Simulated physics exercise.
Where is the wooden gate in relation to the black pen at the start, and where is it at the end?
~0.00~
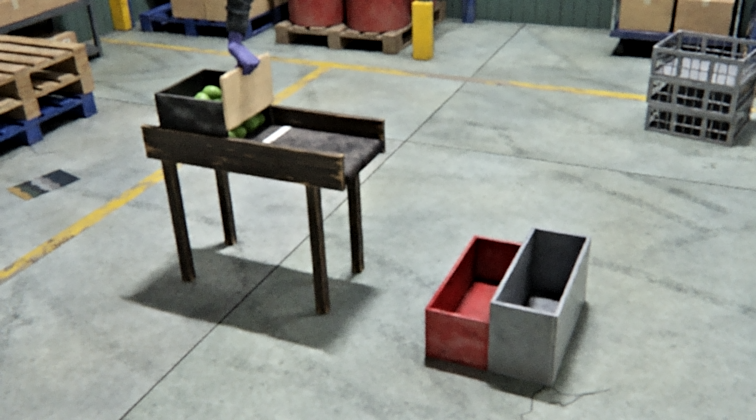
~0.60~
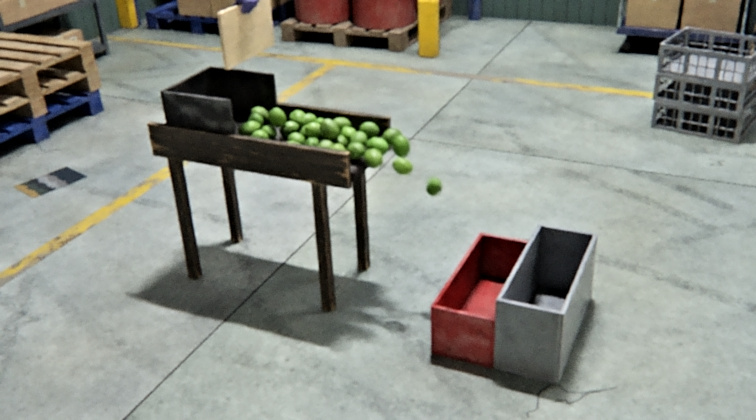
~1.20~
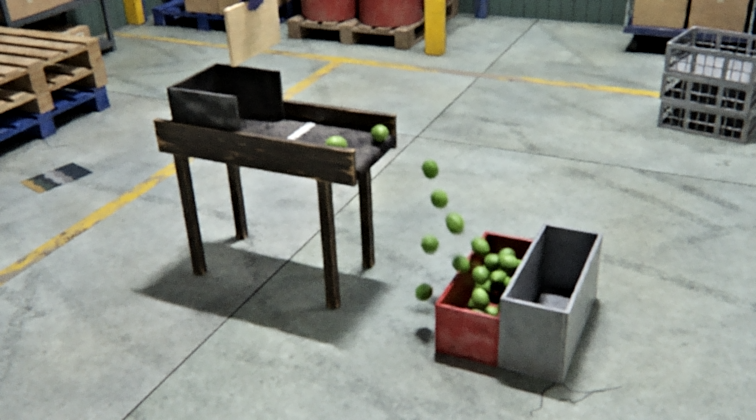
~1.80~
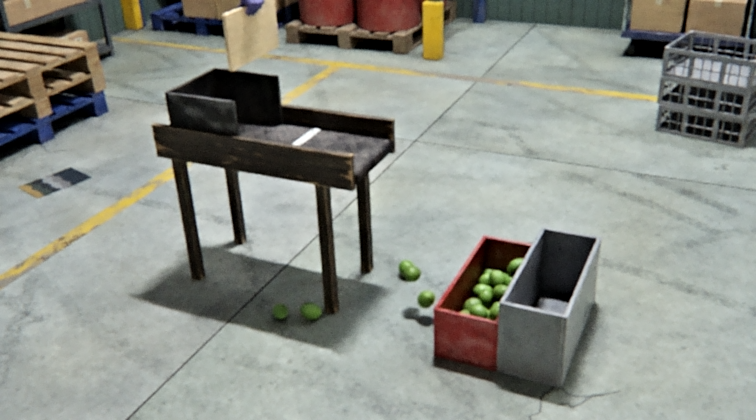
At the start the gate stands down at the open side of the black pen, holding back the limes. By the end it is held up clear above the pen, still upright.
